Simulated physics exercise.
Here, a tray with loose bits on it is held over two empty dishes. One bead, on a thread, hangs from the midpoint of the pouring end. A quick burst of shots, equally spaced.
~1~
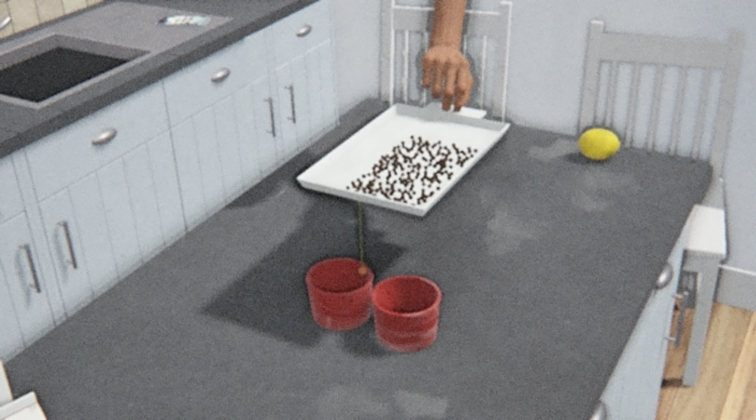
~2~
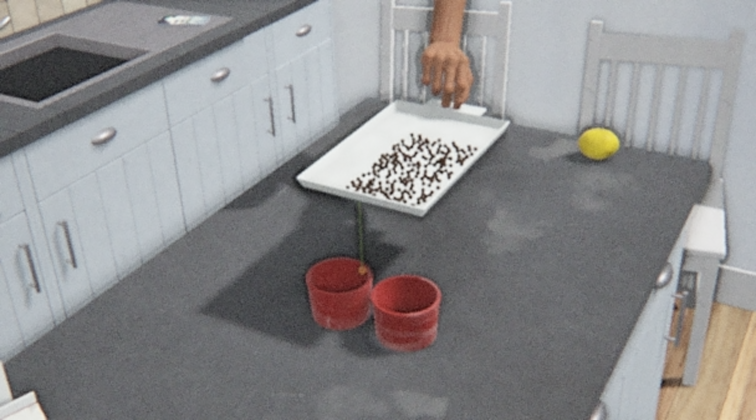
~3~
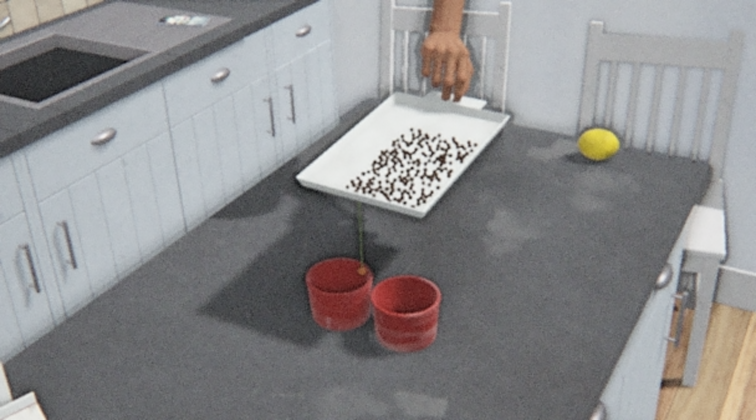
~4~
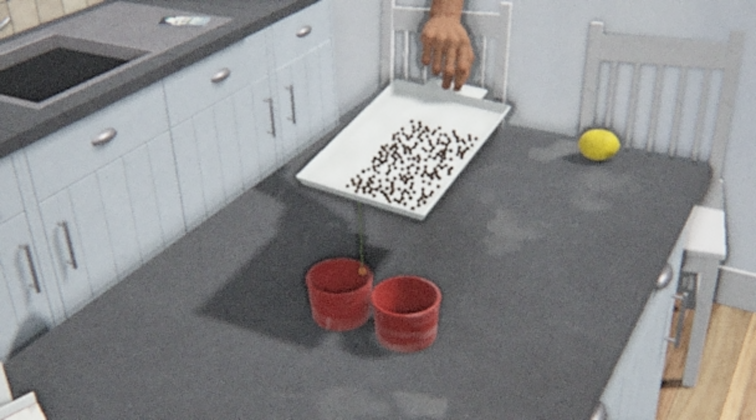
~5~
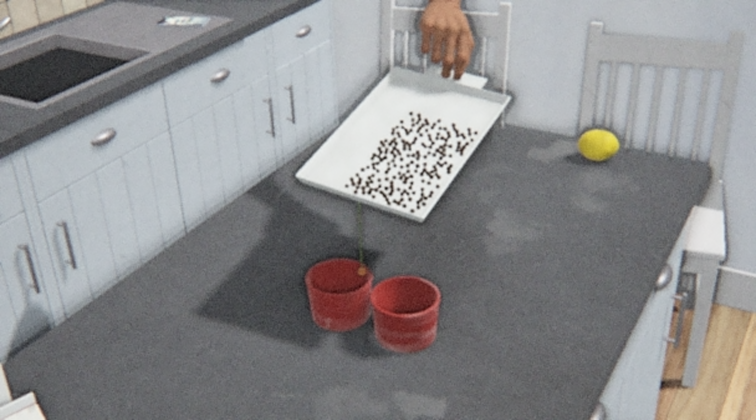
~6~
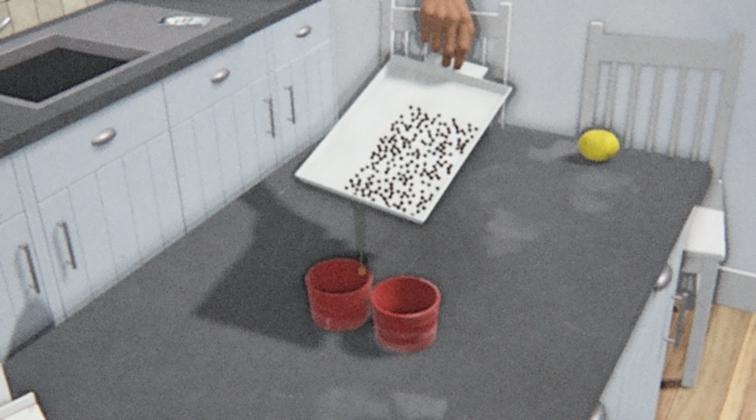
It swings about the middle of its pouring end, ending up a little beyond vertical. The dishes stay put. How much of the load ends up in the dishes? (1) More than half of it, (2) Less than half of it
Answer: 1.
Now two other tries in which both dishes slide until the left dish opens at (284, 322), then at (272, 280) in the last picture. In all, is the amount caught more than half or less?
First not half, then not half.
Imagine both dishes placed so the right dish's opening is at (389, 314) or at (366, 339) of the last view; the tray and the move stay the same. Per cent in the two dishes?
You'd get 60 in a hundred the first time and 0 in a hundred the second.
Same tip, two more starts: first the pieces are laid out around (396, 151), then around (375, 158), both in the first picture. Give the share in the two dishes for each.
Close to 70 in a hundred, then close to 80 in a hundred.
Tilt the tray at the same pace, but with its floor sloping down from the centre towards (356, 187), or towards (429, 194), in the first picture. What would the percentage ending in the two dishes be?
In order, some 40 % and some 90 %.
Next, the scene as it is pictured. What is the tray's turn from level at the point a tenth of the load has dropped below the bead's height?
Roughly 60 degrees.
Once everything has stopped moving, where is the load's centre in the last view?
Close to (410, 334).
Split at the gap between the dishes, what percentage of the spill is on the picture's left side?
I make it about 10 percent or so.
Soon, tray tipped steeply; about two thirds on the tray; a small part in the right dish; a small part outside both; a small part in the air.
A while on, tray tipped past a quarter turn; most in the right dish; about a quarter outside both; a stray few in the air.
Towards the end, tray tipped past a quarter turn; most in the right dish; about a quarter outside both.
Finally, tray tipped past a quarter turn; most in the right dish; none in the left dish; about a quarter outside both.
